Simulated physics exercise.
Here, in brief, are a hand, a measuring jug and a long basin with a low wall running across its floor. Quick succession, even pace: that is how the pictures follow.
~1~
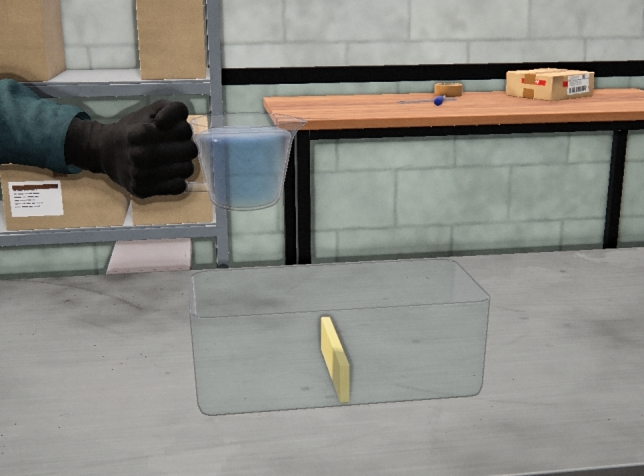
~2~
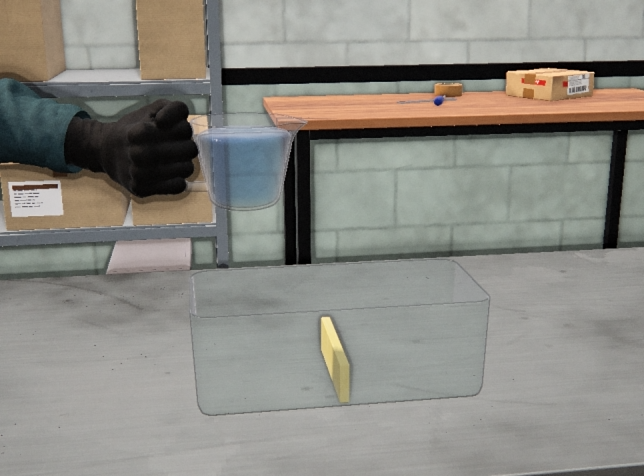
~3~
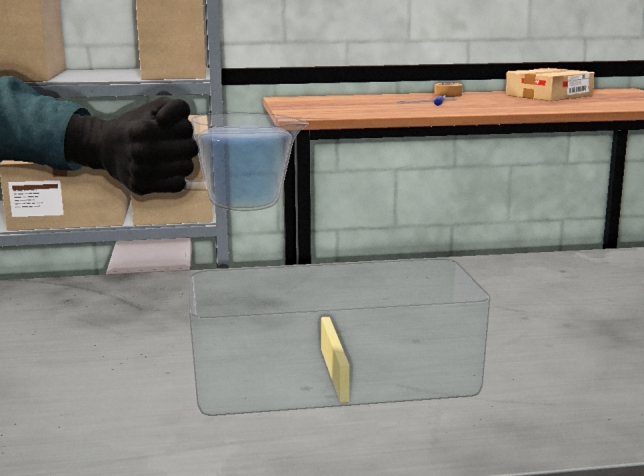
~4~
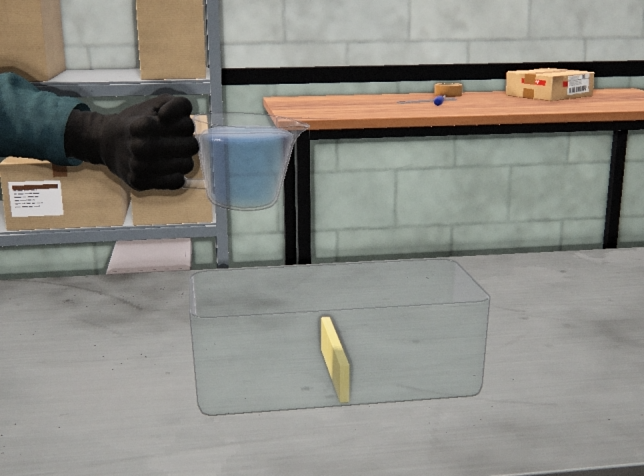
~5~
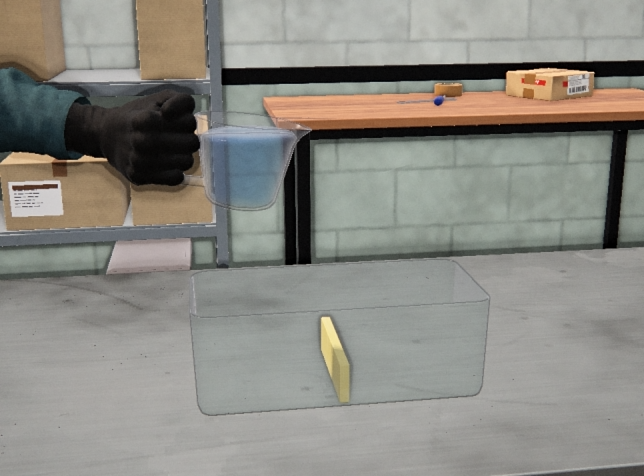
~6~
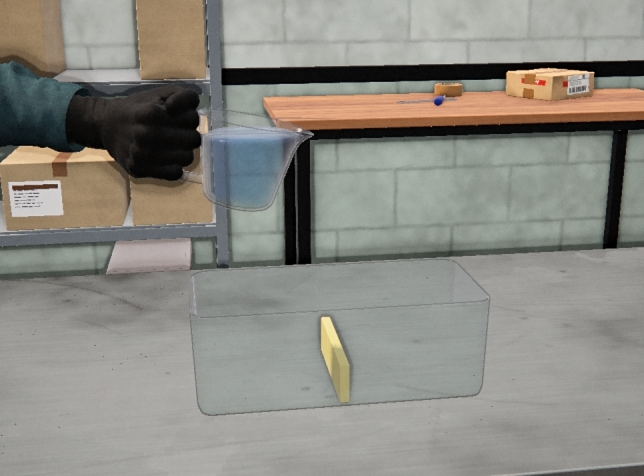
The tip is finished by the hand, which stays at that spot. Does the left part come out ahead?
The biggest share is going to settle to the right of the divide.
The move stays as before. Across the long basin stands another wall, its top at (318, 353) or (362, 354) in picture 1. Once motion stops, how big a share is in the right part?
The first placement gives around 95 percent, the second 60 percent.
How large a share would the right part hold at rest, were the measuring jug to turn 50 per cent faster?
85 per cent or thereabouts.
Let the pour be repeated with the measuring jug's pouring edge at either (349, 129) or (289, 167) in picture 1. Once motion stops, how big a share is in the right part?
Estimate, in order: 95 and 55 per cent.
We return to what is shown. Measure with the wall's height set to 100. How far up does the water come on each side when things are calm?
The left side sits at 10 per cent and the right side at 40.
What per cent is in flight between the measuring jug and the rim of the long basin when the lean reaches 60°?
Something close to 20 percent of it.
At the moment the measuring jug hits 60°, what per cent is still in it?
It still holds close to 65 per cent at that lean.
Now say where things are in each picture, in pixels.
It leans 0°; its right rim is at (307, 120); the water meets the walls at (196, 134) and (291, 131); the long basin's rim runs from (191, 295) to (472, 279); the wall's top is at (334, 341), in the first frame.
It leans 0°; its right rim is at (307, 120); the water meets the walls at (196, 134) and (292, 131), in the second frame.
It leans 2°; its right rim is at (308, 122); the water meets the walls at (197, 133) and (292, 132), in the third frame.
It leans 4°; its right rim is at (310, 125); the water meets the walls at (198, 133) and (294, 132), in the fourth frame.
It leans 7°; its right rim is at (312, 128); the water meets the walls at (200, 134) and (297, 133), in the fifth frame.
It leans 11°; its right rim is at (314, 133); the water meets the walls at (203, 134) and (302, 134), in the sixth frame.
A moment on, the tilt is 60° and 66 per cent is still to pour, 0 is left of the wall and 12 right of it.
Next, the tilt is 93° and 12 per cent is still to pour, 2 is left of the wall and 72 right of it.
Then the tilt is 103° and 0 per cent is still to pour, 13 is left of the wall and 86 right of it.
Later the tilt is 103° and 0 per cent is still to pour, 13 is left of the wall and 86 right of it.
At rest 13 per cent lies left of the wall, 86 right of it and 1 outside.
